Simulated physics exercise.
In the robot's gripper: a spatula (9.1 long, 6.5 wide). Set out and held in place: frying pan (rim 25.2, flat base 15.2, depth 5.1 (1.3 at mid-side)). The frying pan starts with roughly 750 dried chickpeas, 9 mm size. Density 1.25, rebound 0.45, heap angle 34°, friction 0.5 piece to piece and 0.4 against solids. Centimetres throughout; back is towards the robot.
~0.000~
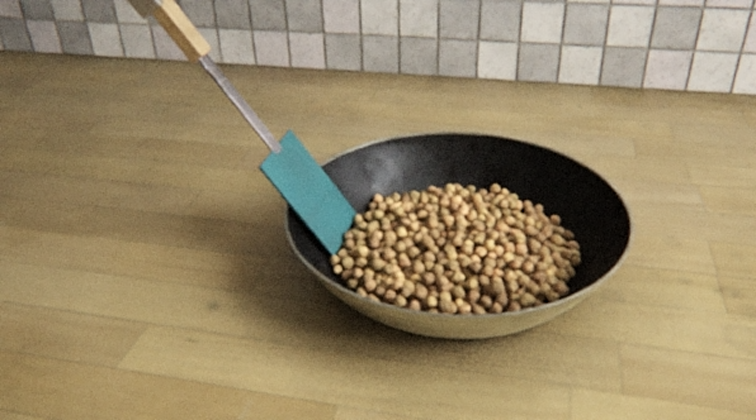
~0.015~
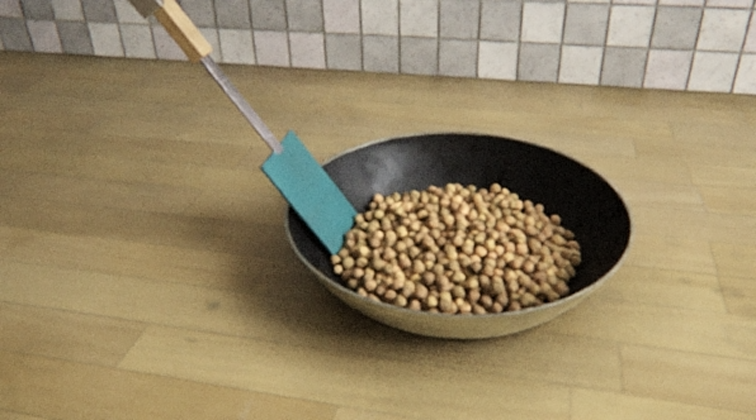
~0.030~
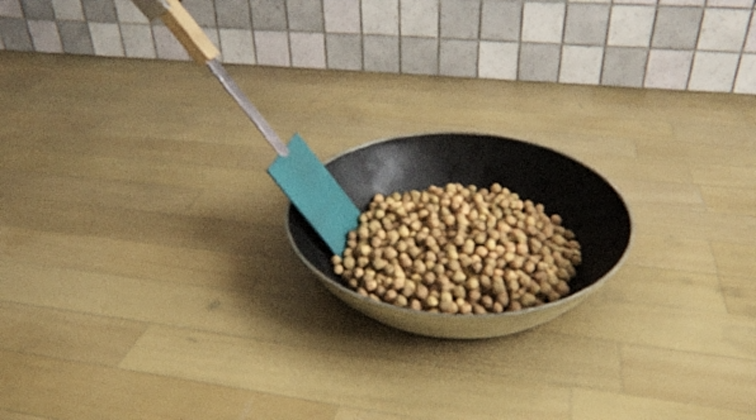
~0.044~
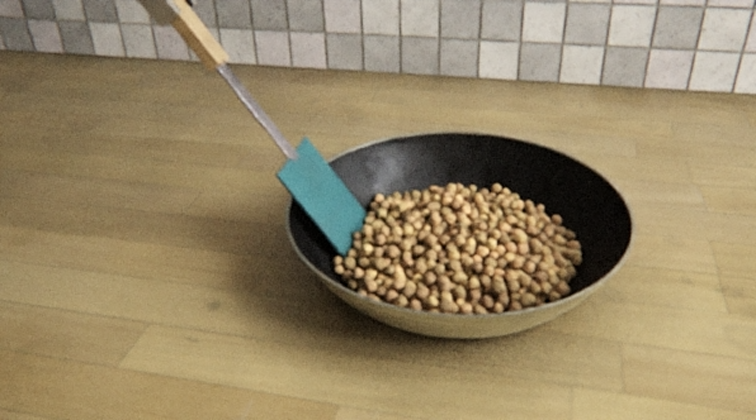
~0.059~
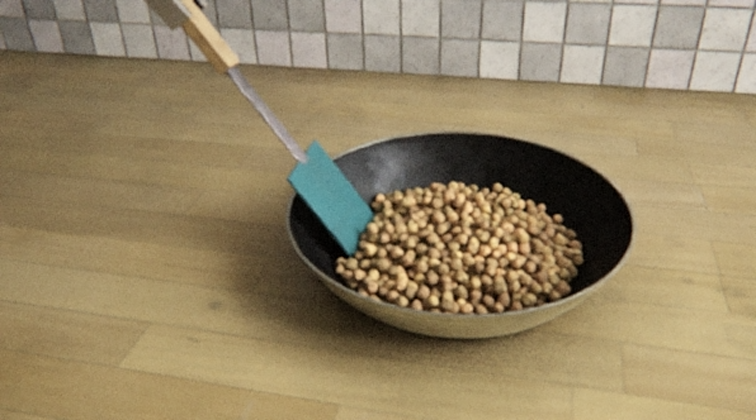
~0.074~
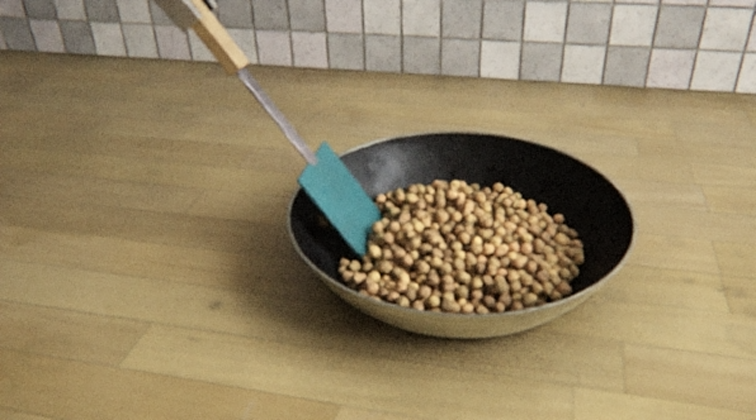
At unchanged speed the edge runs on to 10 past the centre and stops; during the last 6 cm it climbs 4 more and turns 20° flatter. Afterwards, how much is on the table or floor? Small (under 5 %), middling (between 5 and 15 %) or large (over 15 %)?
On the table or floor the share is middling, between 5 and 15 %.
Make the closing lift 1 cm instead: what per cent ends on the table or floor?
About 10 per cent.
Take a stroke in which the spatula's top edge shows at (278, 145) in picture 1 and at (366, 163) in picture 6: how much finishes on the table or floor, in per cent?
About 25 per cent.
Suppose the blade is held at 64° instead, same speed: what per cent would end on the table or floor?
It would be near 10 per cent.
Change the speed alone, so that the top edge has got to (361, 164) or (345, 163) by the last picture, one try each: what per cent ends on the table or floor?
Some 25 and 20 per cent.
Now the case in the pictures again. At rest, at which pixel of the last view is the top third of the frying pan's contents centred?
At about (552, 248).
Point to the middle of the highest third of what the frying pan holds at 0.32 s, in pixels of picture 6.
At about (558, 234).
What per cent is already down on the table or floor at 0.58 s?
Some 10 per cent.
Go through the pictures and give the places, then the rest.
The first picture shows the spatula top edge at (275, 147), sloping 55°; upper third of the load around (458, 243), from x 335 to 575, top at y 190; 751 in the frying pan.
The second picture shows the spatula top edge at (276, 148), sloping 55°; upper third of the load around (458, 243), from x 335 to 575, top at y 190.
The third picture shows the spatula top edge at (282, 151), sloping 55°; upper third of the load around (457, 243), from x 335 to 575, top at y 190.
The fourth picture shows the spatula top edge at (292, 155), sloping 55°; upper third of the load around (452, 241), from x 340 to 575, top at y 190.
The fifth picture shows the spatula top edge at (301, 158), sloping 55°; upper third of the load around (451, 240), from x 340 to 580, top at y 185.
The sixth picture shows the spatula top edge at (311, 159), sloping 55°; upper third of the load around (450, 239), from x 320 to 580, top at y 185; 751 in the frying pan.
After 0.20 s, sloping 55°, highest piece 7 above the table; 749 in the frying pan, 2 on the blade or in flight.
After 0.32 s, sloping 48°, highest piece 6 above the table; 749 in the frying pan, 2 on the table or floor.
After 0.58 s, sloping 35°, highest piece 6 above the table; 678 in the frying pan, 71 on the table or floor, 2 on the blade or in flight.
After 1.63 s, sloping 35°, highest piece 5 above the table; 678 in the frying pan, 73 on the table or floor.
In the end, 678 in the frying pan, 73 on the table or floor. That is 10 % on the table or floor.
